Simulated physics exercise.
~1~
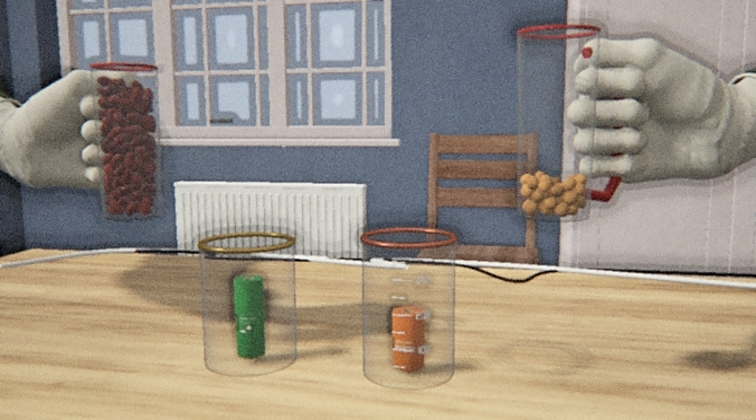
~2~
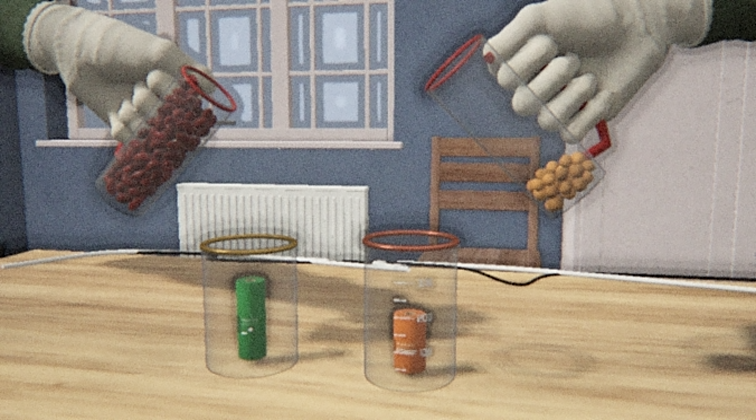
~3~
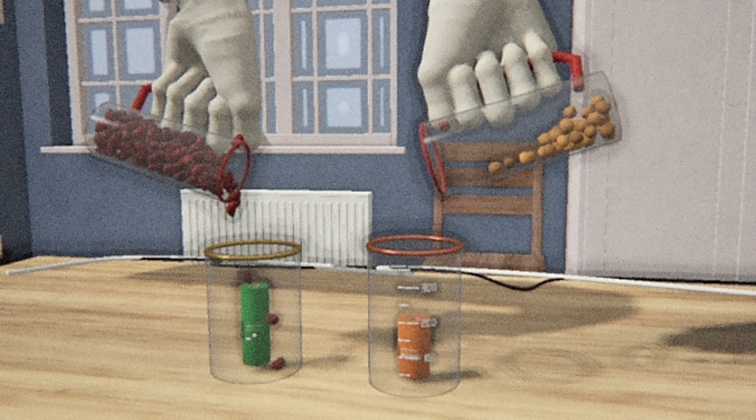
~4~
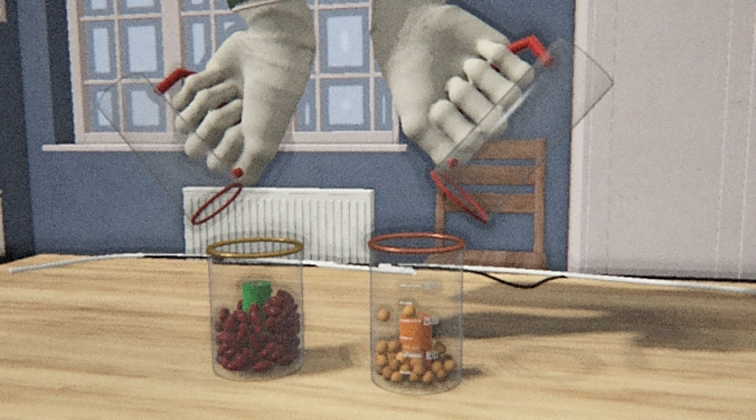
Two gloved hands hold clear cups above a wooden table, the left one packed with dark red beans and the right one holding a small amount of round tan pieces. Below stand two clear containers, with a green cylinder upright in the left and an orange one in the right. The hands tip the cups inward until they lie on their sides, and a few red beans drop first around the green cylinder. The cups then turn upside down and empty completely. Red beans fill the left container about halfway, tan pieces settle lower in the right, and both cylinders still show above them.
